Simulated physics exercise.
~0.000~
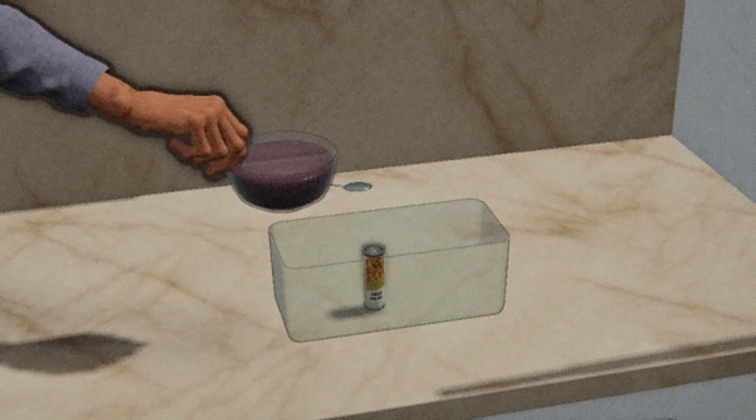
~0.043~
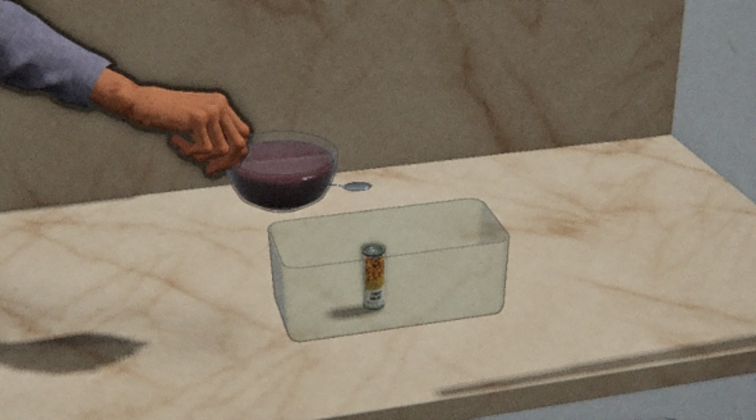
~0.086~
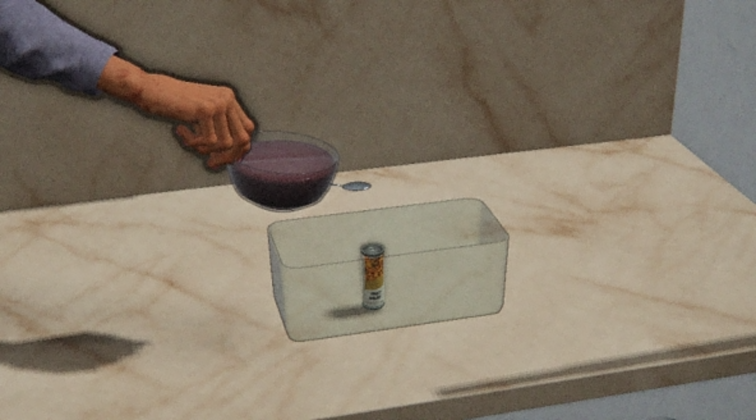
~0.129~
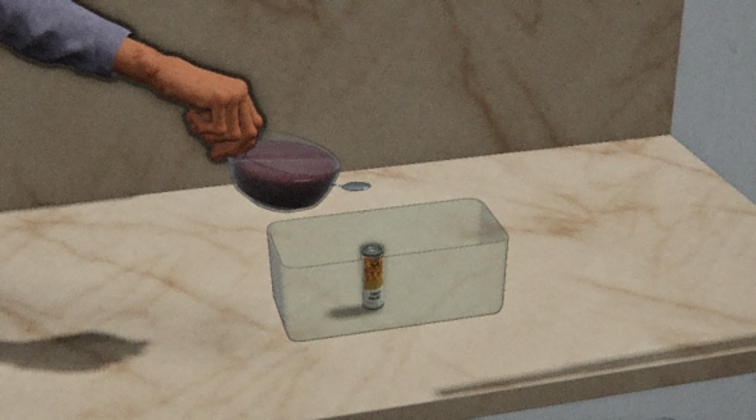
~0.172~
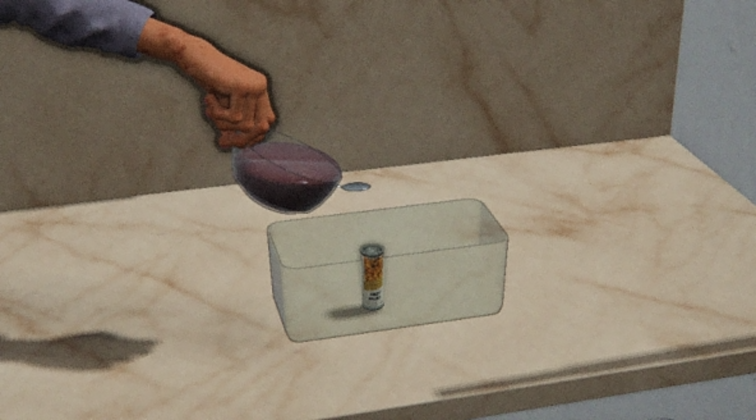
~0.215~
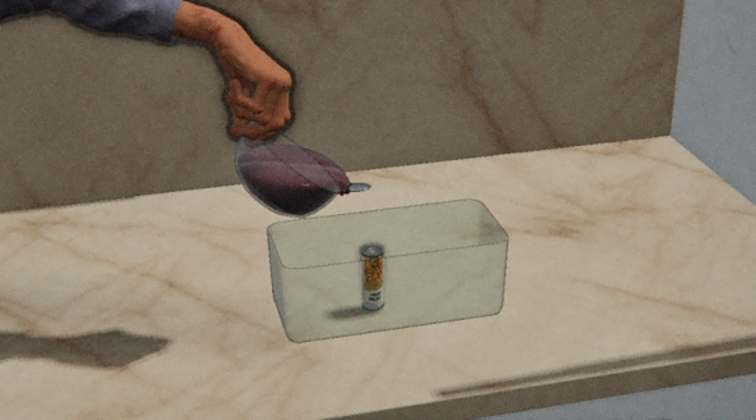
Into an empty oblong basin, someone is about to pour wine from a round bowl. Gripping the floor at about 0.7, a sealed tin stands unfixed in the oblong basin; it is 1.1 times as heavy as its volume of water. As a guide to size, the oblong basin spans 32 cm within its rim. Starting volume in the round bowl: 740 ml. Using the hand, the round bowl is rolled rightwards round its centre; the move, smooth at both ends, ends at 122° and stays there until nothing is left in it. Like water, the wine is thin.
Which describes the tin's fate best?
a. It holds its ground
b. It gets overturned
The answer is b.
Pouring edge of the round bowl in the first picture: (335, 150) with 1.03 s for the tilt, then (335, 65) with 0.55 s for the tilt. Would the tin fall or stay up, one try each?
Try 1: Still standing; try 2: Still standing.
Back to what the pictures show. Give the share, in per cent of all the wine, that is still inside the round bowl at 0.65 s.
About 0 % is still there.
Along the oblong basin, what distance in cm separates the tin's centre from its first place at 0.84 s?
Near 8 cm.
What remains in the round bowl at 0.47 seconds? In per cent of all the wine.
I'd estimate some 4 % remains.
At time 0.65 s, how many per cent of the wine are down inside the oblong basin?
Roughly 98 percent of it.
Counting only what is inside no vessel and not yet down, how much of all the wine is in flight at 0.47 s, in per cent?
At that moment, about 12 percent.
After 0.47 s the tilt is 115° and 4 per cent is still to pour; the tin stands where it began.
After 0.65 s the tilt is 122° and 0 per cent is still to pour; the tin leans 31°.
After 0.84 s the tilt is 122° and 0 per cent is still to pour; the tin lies on its side.
After 1.05 s the tilt is 122° and 0 per cent is still to pour; the tin lies on its side.
In the end the tin lies on its side.
